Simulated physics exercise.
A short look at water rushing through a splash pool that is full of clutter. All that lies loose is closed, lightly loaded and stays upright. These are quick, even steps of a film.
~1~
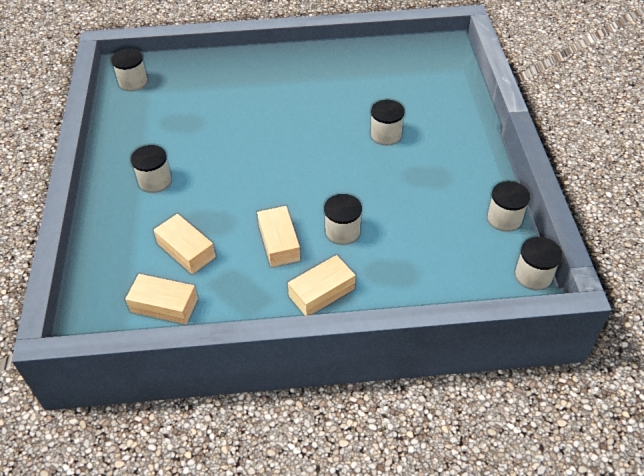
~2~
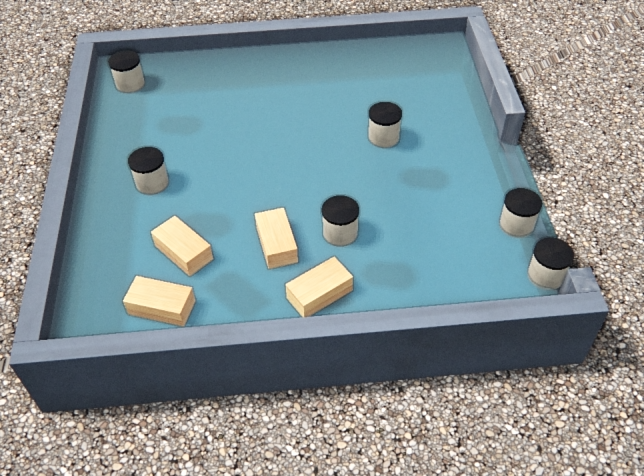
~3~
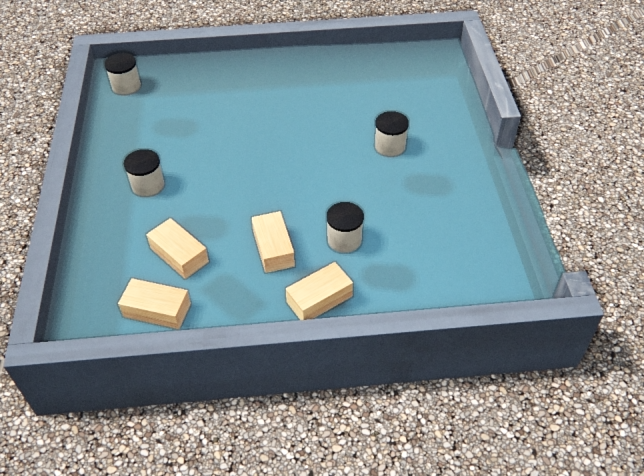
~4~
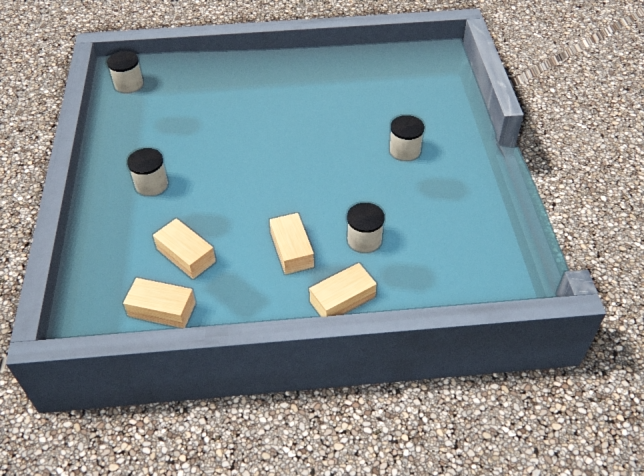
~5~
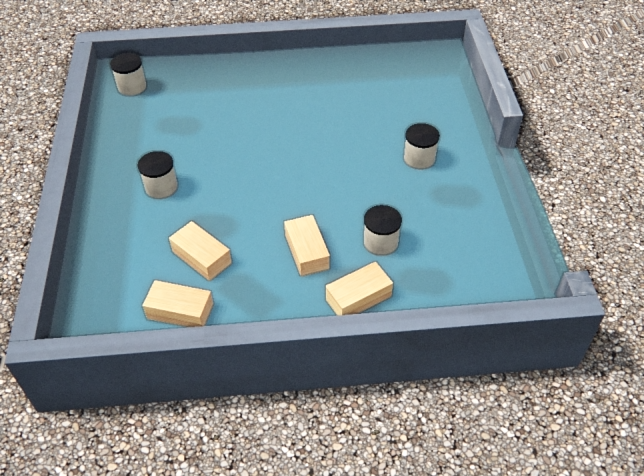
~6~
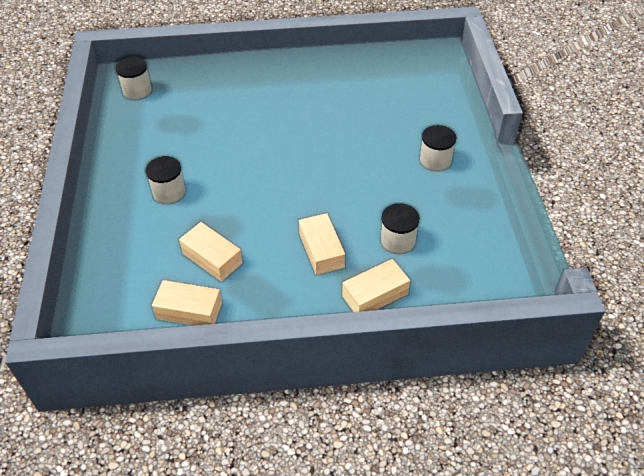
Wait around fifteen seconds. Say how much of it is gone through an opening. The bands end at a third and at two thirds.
That comes to between one and two thirds.
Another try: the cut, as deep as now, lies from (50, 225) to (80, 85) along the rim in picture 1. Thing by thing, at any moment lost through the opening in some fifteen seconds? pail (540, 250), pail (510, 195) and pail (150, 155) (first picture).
In that order: Stays, no, washed out.
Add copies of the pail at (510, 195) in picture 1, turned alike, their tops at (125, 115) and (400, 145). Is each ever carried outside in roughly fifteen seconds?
In turn: Stays, out.
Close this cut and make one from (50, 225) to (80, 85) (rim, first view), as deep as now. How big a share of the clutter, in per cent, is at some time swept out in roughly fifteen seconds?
Near 30 in a hundred.
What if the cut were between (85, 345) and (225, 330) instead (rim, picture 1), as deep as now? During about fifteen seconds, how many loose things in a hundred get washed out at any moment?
About 50 per cent.
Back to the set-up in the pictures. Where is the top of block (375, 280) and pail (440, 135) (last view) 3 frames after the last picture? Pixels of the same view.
At about (410, 284) and (493, 155).
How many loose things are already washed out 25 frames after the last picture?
5 of them.
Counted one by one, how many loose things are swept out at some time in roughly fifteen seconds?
That makes 5.
A moment on, 2 of 10 are out; 8 afloat.
Next, 4 of 10 are out; 6 afloat.
Later, 5 of 10 are out; 5 afloat.
In the end, 5 of 10 are out; 5 afloat.
